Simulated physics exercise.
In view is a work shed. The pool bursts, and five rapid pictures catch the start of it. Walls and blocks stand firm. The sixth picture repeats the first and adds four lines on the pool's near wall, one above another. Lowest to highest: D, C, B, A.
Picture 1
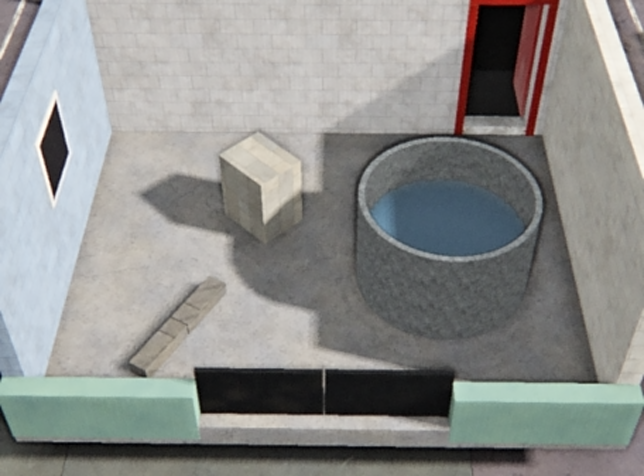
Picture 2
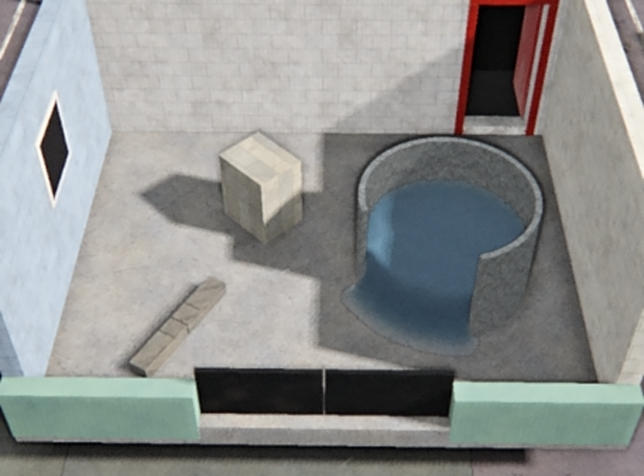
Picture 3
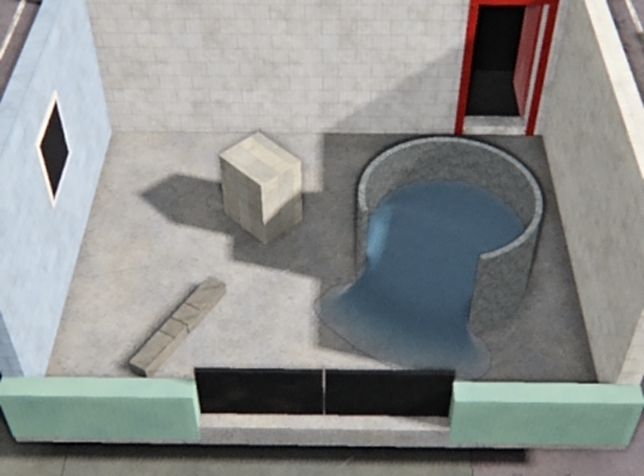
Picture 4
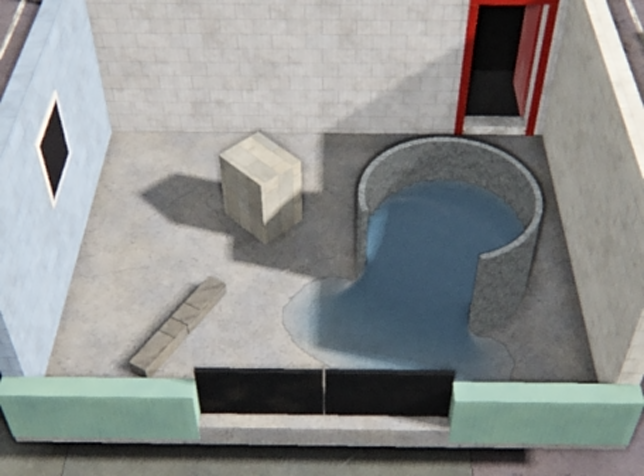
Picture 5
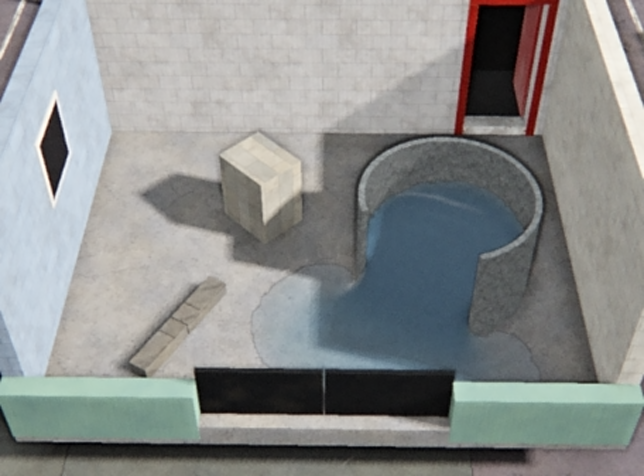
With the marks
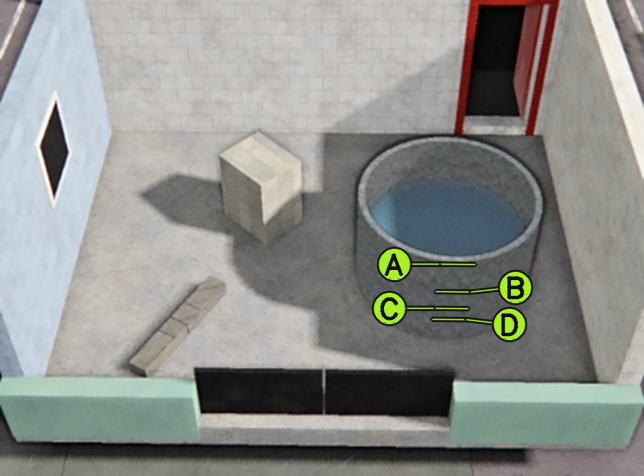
In the video, water rests in a round stone pool inside a walled work shed with a red doorway, then pours through an opening in the pool's front side and spreads across the floor toward the left and right.
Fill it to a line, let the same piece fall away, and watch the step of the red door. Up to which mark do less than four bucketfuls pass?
I would pick mark B.
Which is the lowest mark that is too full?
The answer is A.
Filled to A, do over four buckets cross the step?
Yes, it does.
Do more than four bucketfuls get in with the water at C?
No, not at all.
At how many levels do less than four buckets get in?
Three of the four.
In lime, A at (457, 264); B at (453, 291); C at (450, 308); D at (449, 319); from the bottom up D, C, B, A.
If A is chosen, about 13 bucketfuls get in.
If B is chosen, a bucket or two gets in.
If C is chosen, nothing gets over.
If D is chosen, nothing gets over.
